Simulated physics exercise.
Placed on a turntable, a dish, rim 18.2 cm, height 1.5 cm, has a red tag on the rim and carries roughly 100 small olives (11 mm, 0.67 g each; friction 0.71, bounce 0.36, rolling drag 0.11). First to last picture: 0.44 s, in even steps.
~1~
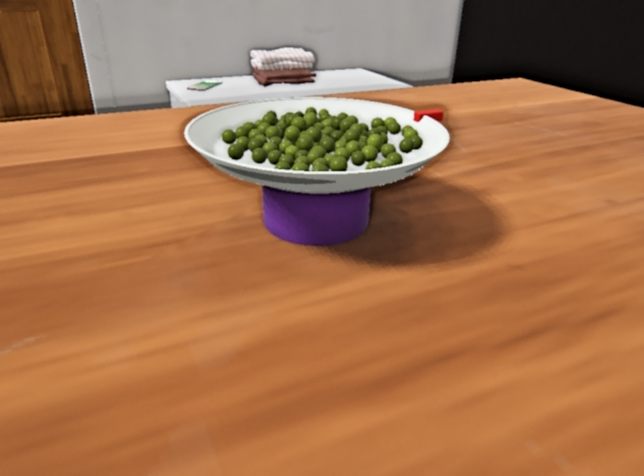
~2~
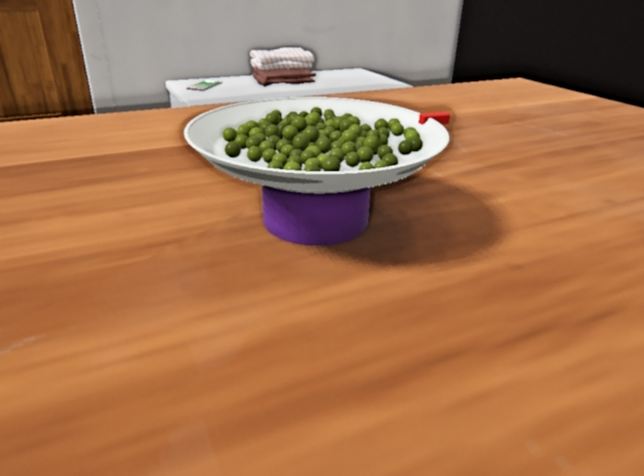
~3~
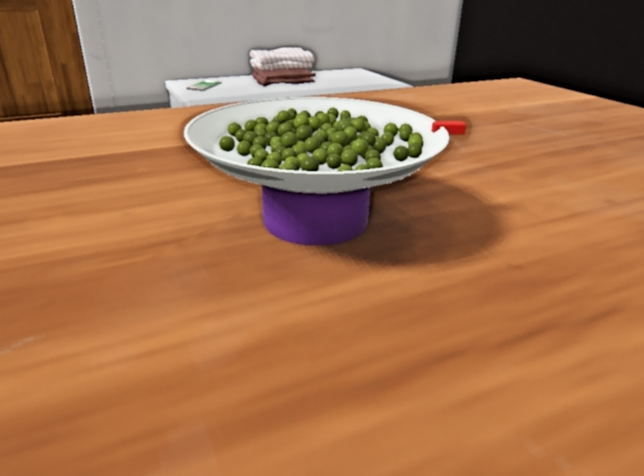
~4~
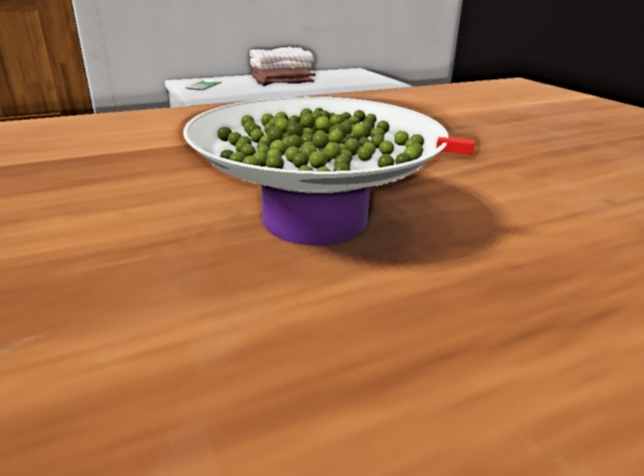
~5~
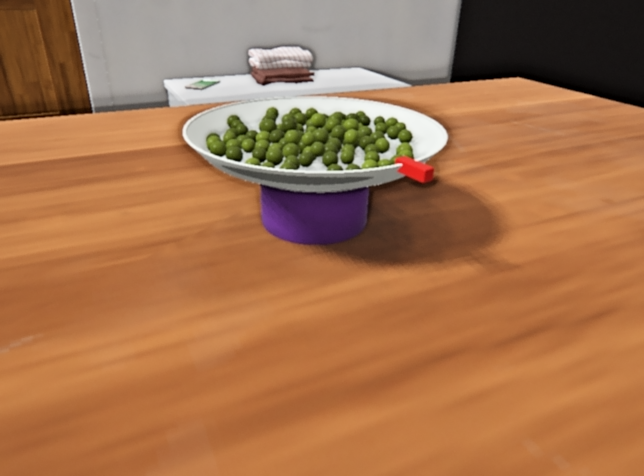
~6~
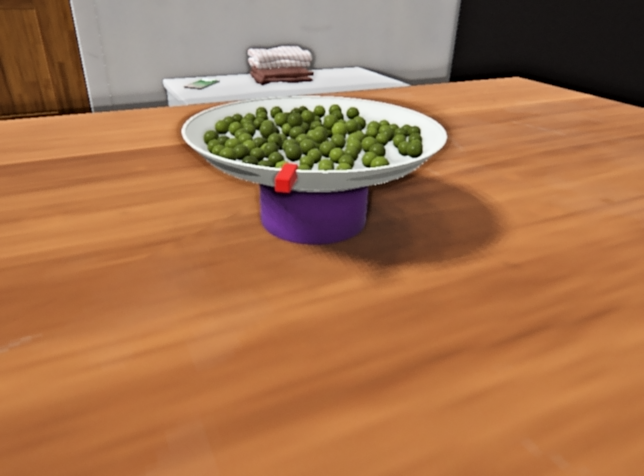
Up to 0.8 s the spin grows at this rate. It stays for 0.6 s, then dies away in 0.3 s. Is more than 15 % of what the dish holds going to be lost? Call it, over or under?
My call: Over.
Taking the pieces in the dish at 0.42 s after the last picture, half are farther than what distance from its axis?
Reading: Near 8.0 cm.
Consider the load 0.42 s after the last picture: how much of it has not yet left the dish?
Some 45 per cent of the load.
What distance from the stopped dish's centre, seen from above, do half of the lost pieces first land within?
I'd put it at close to 18 centimetres.
Then, 0.42 s after the last picture, fallen behind where it stops 5 %, fallen right of where it stops 5 %, fallen in front of where it stops 5 %, dish 45 %, in the air 40 %; middle of the pieces not yet landed near (323, 142).
Then, 0.78 s after the last picture, fallen behind where it stops 15 %, fallen left of where it stops 20 %, fallen right of where it stops 25 %, fallen in front of where it stops 30 %, dish 5 %, in the air 5 %; middle of the pieces not yet landed near (364, 171).
Then, 1.10 s after the last picture, fallen behind where it stops 20 %, fallen left of where it stops 20 %, fallen right of where it stops 25 %, fallen in front of where it stops 35 %, dish 5 %; middle of the pieces not yet landed near (342, 134).
Then, 1.41 s after the last picture, fallen behind where it stops 20 %, fallen left of where it stops 20 %, fallen right of where it stops 25 %, fallen in front of where it stops 35 %; middle of the pieces not yet landed near (318, 139).
In the end, fallen behind where it stops 20 %, fallen left of where it stops 20 %, fallen right of where it stops 25 %, fallen in front of where it stops 35 %.
